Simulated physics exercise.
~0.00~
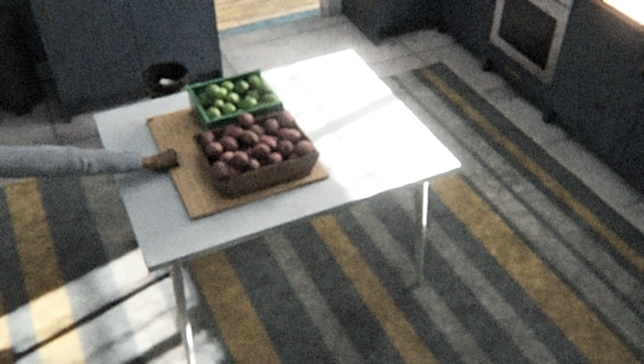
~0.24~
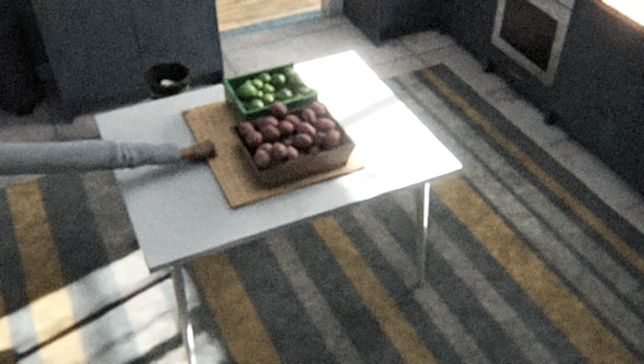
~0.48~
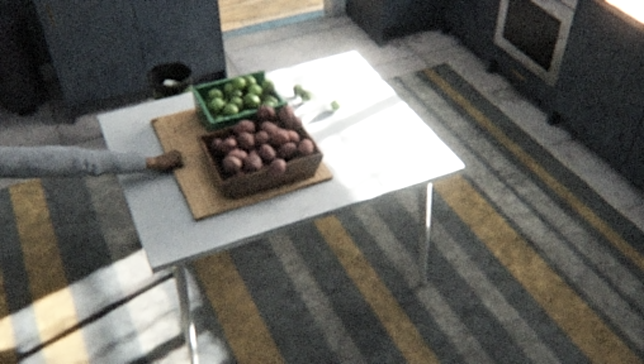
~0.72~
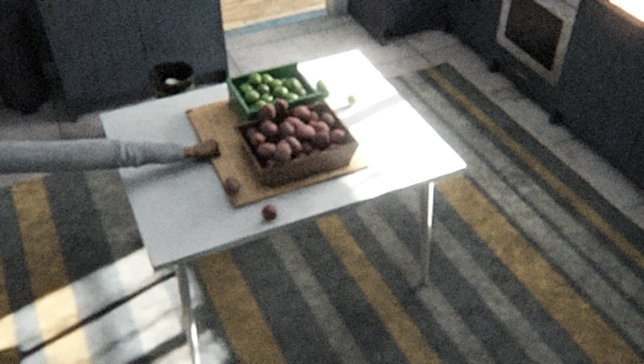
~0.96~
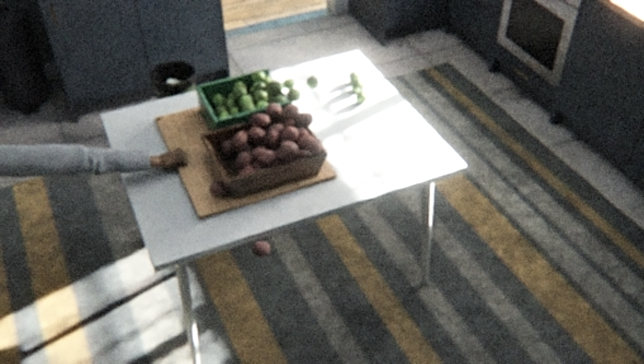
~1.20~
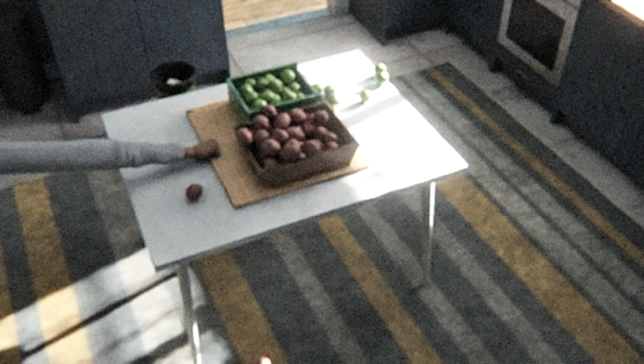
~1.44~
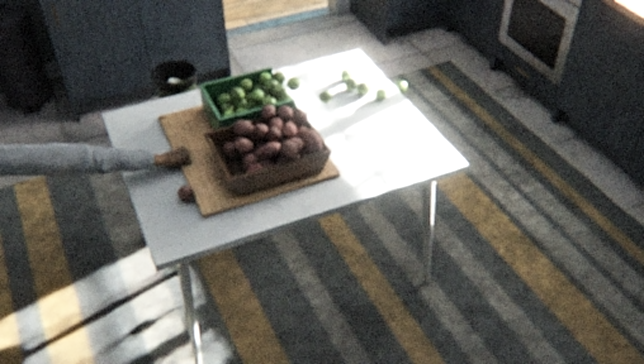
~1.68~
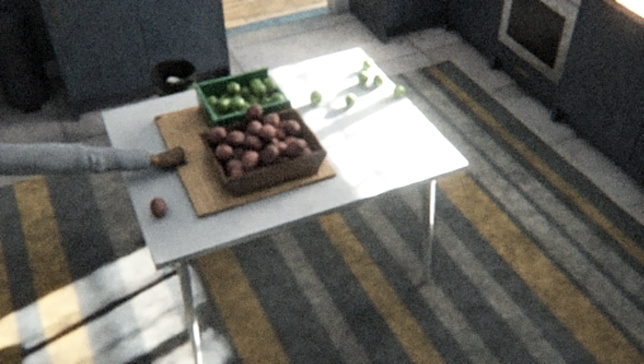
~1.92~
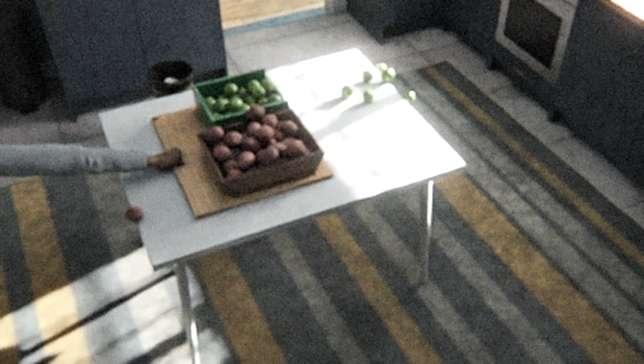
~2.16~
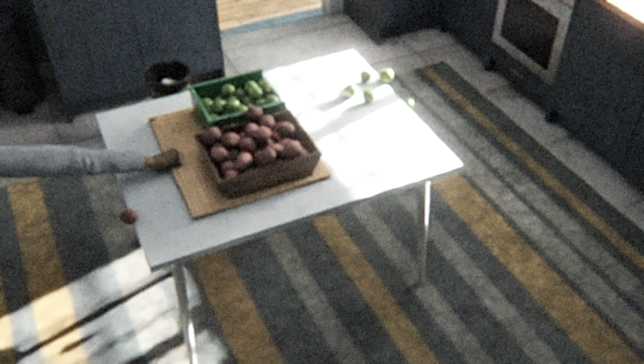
On a kitchen table, an arm shakes a board sideways, spilling some apples and two potatoes.
